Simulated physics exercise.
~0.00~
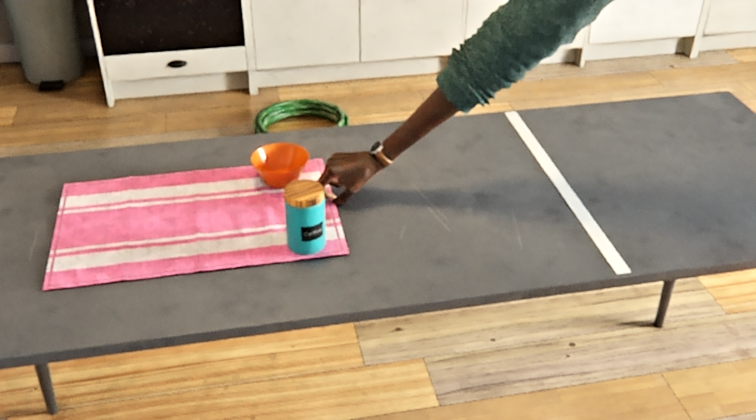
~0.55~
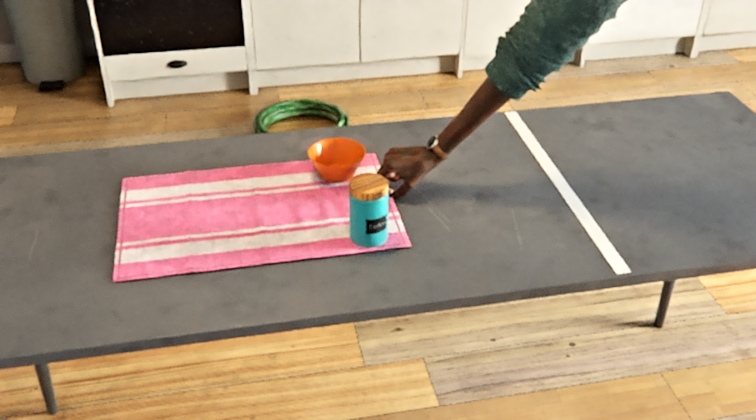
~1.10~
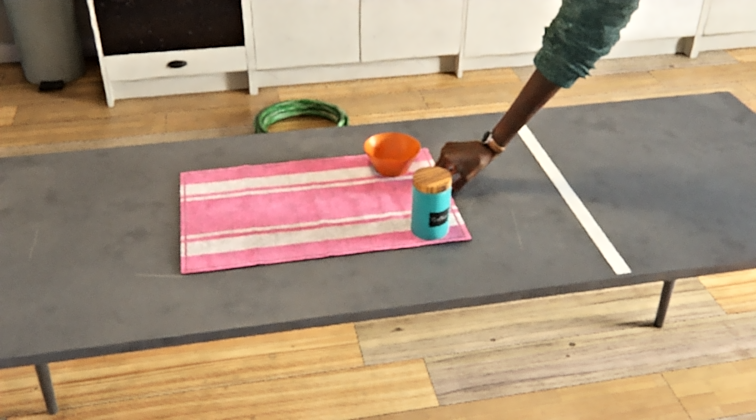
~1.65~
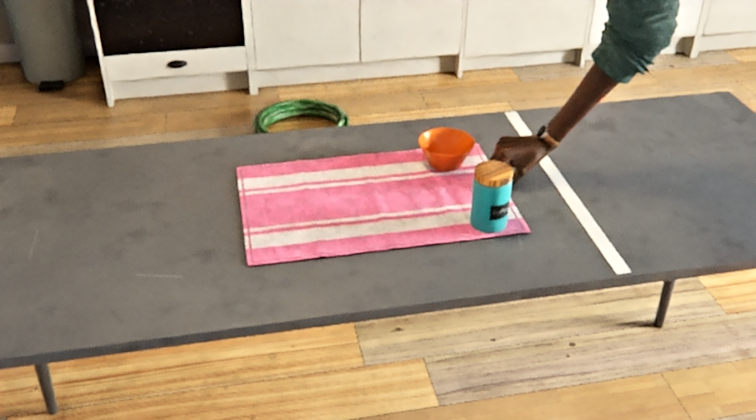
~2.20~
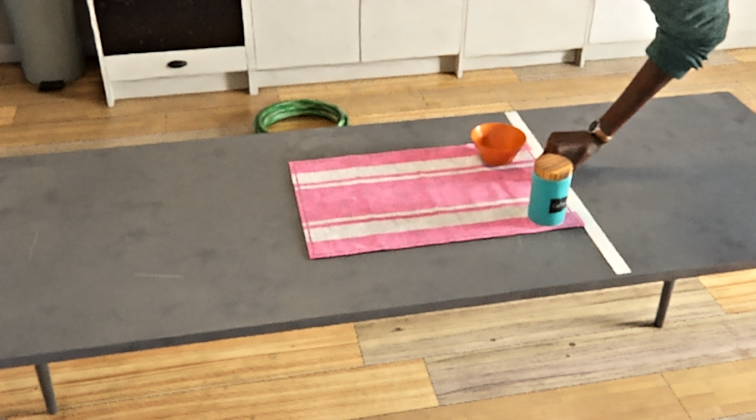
In a kitchen with a wooden floor, a long dark grey table is seen from slightly above, with white cabinets and a coiled green hose behind it. A pink and white striped runner lies toward the left, carrying an orange bowl near its back edge and an upright turquoise jar with a wooden lid near its right end. A hand in a green sleeve grips the cloth beside the jar and draws it steadily right toward a white tape line. The jar and bowl ride along with it. Finally the hem reaches the tape, with the jar still upright and both objects on the cloth.
